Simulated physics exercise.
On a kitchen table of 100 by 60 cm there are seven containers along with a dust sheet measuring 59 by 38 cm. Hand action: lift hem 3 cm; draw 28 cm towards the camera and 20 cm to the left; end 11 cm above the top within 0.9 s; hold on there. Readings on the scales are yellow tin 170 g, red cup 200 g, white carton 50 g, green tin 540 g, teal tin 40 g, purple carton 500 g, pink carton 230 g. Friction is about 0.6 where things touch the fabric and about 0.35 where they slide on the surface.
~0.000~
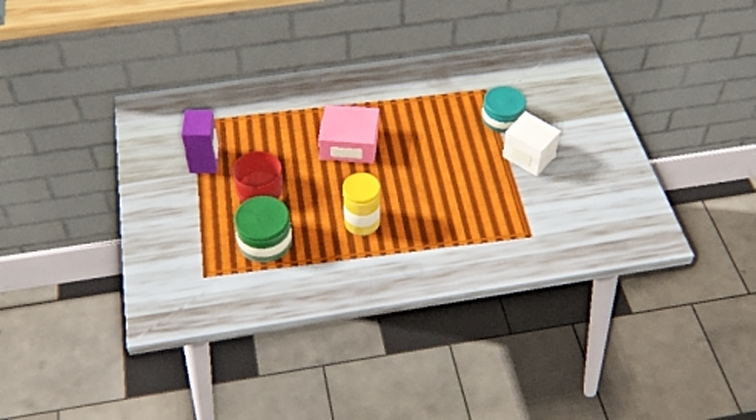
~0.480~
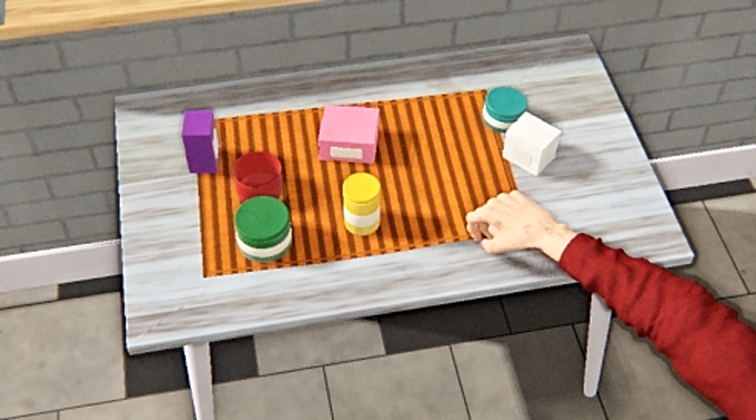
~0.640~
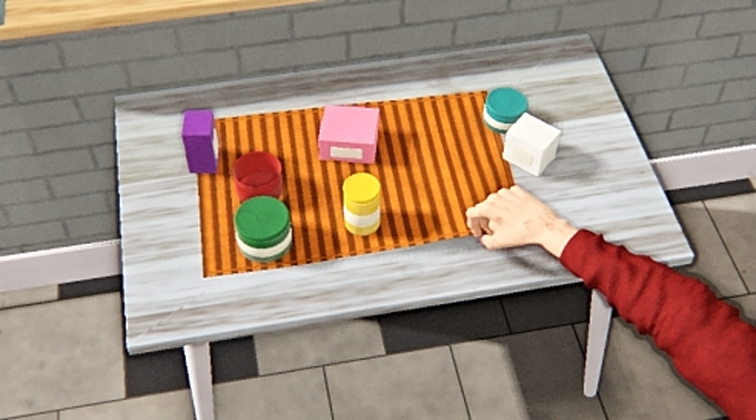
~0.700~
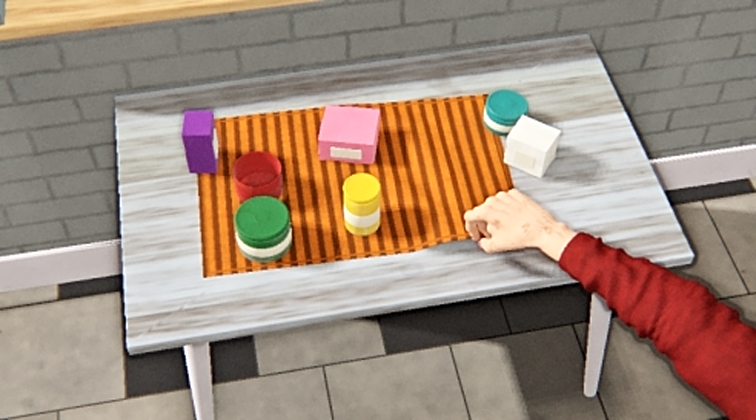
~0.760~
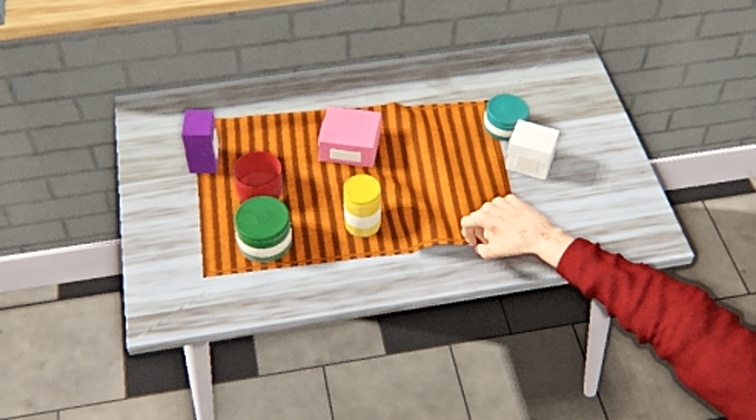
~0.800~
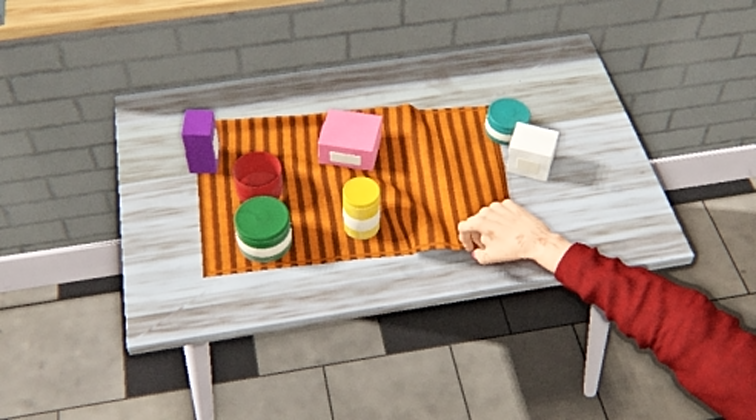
A red-sleeved hand gripping an orange striped cloth on a kitchen table, tugging it slightly leftward, rumpling it beneath colourful containers.
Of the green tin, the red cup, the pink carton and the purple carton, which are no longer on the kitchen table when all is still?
When all is still: The green tin - still there, the red cup - still there, the pink carton - still there, the purple carton - still there.
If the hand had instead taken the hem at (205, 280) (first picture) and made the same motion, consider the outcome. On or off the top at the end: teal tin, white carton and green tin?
If so, teal tin is still on top, white carton is still on top and green tin comes off.
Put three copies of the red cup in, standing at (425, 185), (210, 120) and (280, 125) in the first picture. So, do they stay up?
Log, listed order - lost / kept / kept.
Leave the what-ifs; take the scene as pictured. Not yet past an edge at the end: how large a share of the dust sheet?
I'd say close to 65 per cent of it.
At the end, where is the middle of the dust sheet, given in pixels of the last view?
The midpoint is close to pixel (367, 273).
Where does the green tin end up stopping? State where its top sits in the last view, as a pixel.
The top ends up close to (247, 255) in the last picture.
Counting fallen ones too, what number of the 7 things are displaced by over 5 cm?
After counting, the figure is 6.
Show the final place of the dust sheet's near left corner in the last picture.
In the final picture it's somewhere around (179, 269).
At 1.0 s, 100 % of the dust sheet is still over the top; pink carton 7 cm off its start, purple carton 2 cm off its start, red cup 2 cm off its start.
At 1.2 s, 90 % of the dust sheet is still over the top; pink carton 16 cm off its start, purple carton 7 cm off its start, red cup 5 cm off its start.
At 1.3 s, 75 % of the dust sheet is still over the top; pink carton 23 cm off its start at (380, 216), purple carton 13 cm off its start at (265, 130), red cup 9 cm off its start at (273, 202).
At 1.5 s, 65 % of the dust sheet is still over the top; pink carton 28 cm off its start, purple carton 17 cm off its start, red cup 12 cm off its start.
At 3.1 s, 65 % of the dust sheet is still over the top; pink carton 28 cm off its start at (395, 236), purple carton 17 cm off its start at (285, 143), red cup 13 cm off its start at (285, 219), green tin 8 cm off its start at (247, 255).
